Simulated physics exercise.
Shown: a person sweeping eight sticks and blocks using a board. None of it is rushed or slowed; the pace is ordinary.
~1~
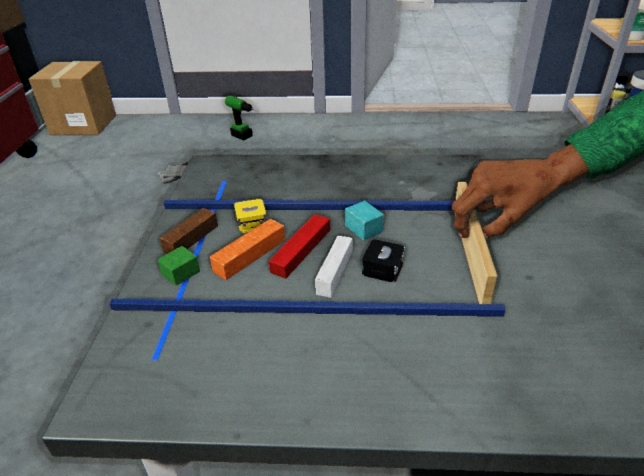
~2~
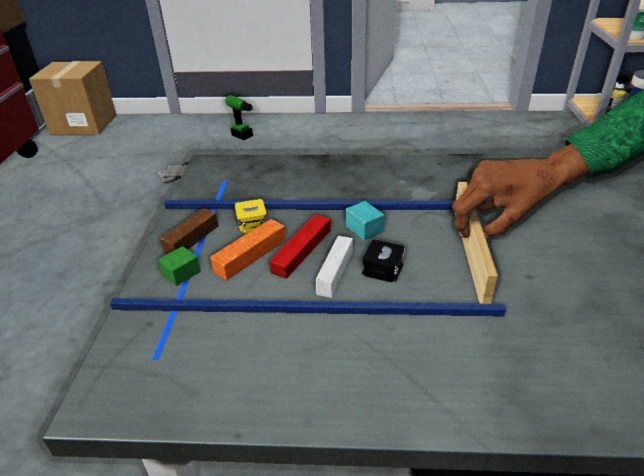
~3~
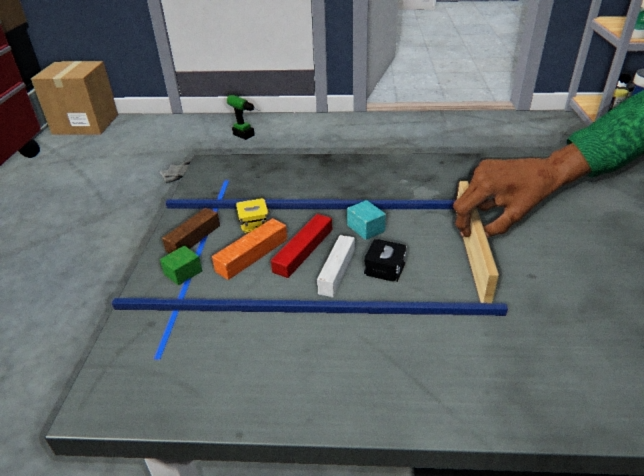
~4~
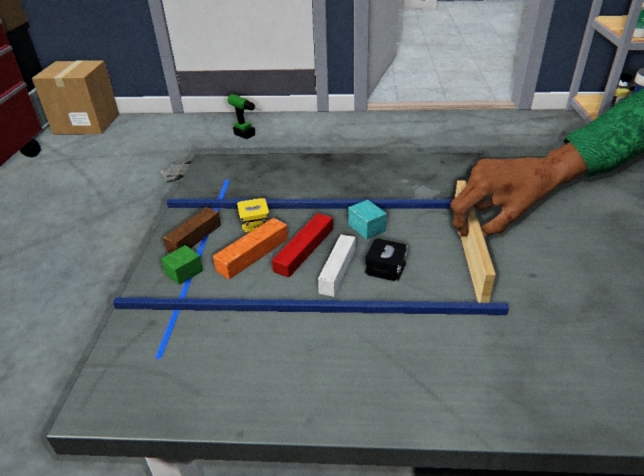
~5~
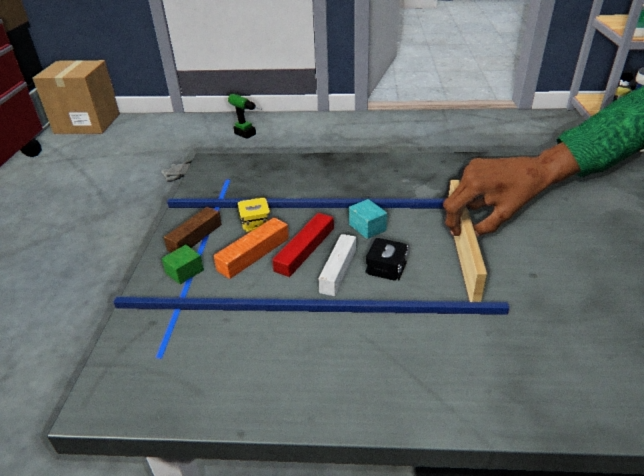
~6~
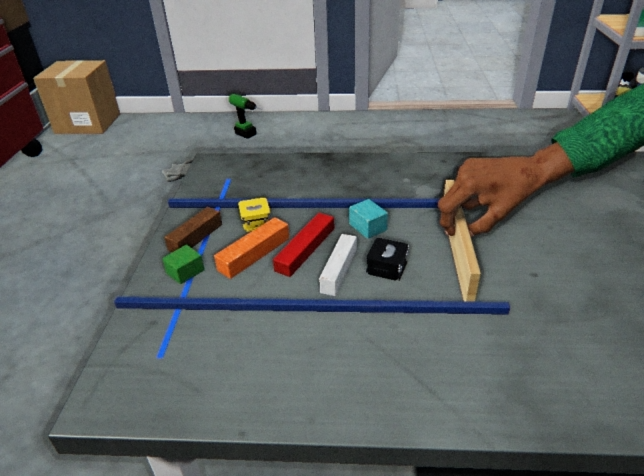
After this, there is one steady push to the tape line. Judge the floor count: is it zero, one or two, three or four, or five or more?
Turns out three or four get pushed past the edge and drop.
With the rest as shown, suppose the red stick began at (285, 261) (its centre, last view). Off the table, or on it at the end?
Result: It does not come off.
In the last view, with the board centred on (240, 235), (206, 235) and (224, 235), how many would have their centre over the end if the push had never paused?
1; 3; 2.
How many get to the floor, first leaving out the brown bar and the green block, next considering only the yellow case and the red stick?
Count of fallen: 1 / 2.
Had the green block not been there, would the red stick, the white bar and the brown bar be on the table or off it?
So the red stick keeps its place, the white bar keeps its place and the brown bar goes down.
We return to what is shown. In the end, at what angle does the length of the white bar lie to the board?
Angle: Roughly 20 degrees.
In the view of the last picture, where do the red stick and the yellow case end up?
First: About (156, 237); second: About (162, 209).
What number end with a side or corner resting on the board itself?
Contact count: 2.
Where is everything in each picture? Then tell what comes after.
Brown bar (190, 232); green block (179, 266); yellow case (251, 217); board (473, 239); tape (197, 252), in the first frame.
Green block (180, 266); orange bar (250, 248), in the second frame.
Yellow case (253, 216); black case (385, 261), in the third frame.
Brown bar (193, 231); turquoise block (367, 219), in the fourth frame.
Green block (183, 264); red stick (305, 243), in the fifth frame.
Brown bar (195, 231); green block (184, 264); yellow case (255, 215); board (459, 236); tape (201, 250), in the sixth frame.
Soon after, none off yet; brown bar at rest near (195, 231); green block at rest near (184, 264); yellow case at rest near (255, 215).
After that, none off yet; brown bar at rest near (192, 232); green block displaced about its own width near (161, 263); yellow case displaced about its own width near (230, 209).
In the end, the number that fall off is three or four; gone, orange bar, green block and brown bar.
